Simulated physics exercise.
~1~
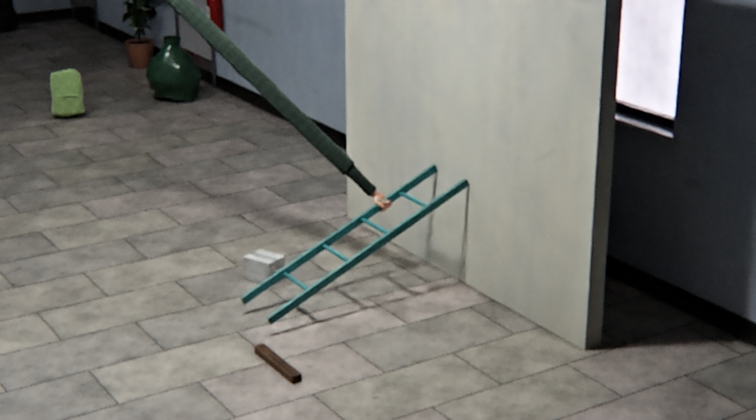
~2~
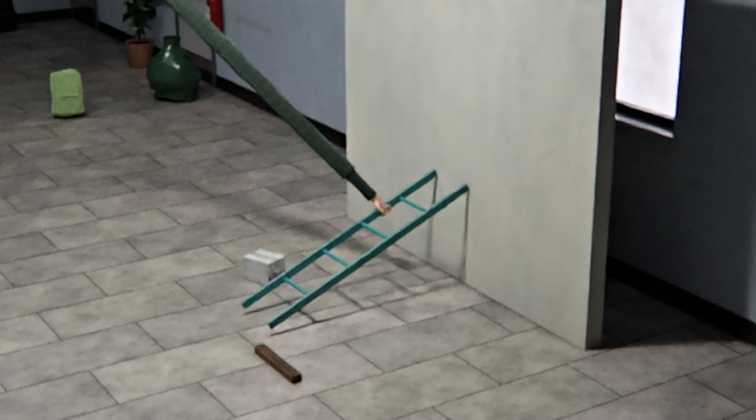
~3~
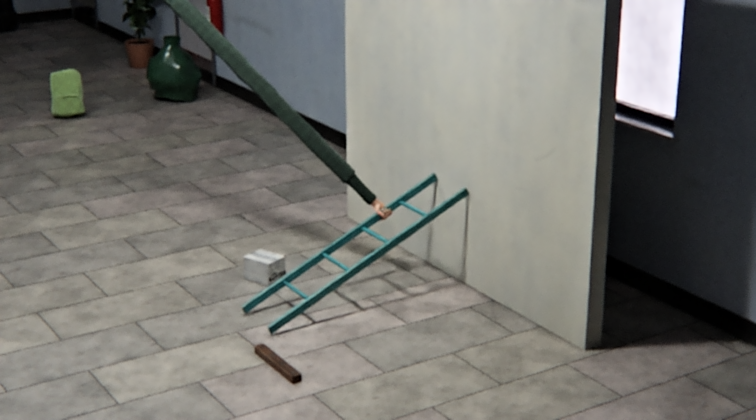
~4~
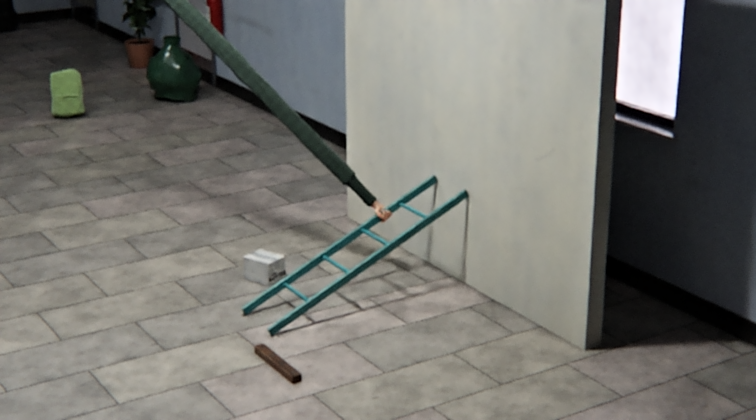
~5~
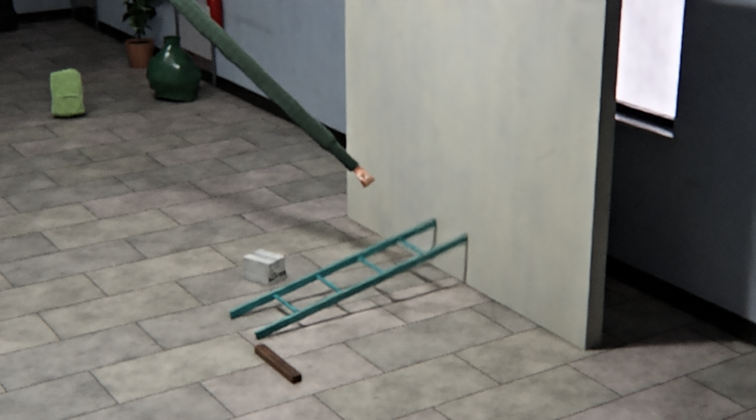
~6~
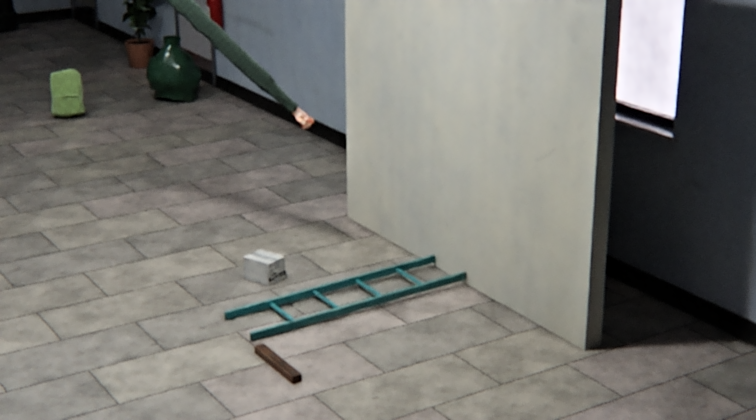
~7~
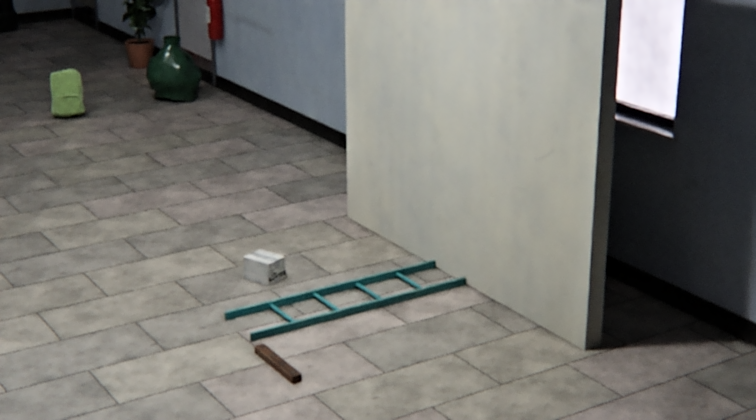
A hand releases a leaning turquoise ladder, which slides down the wall and lies flat.
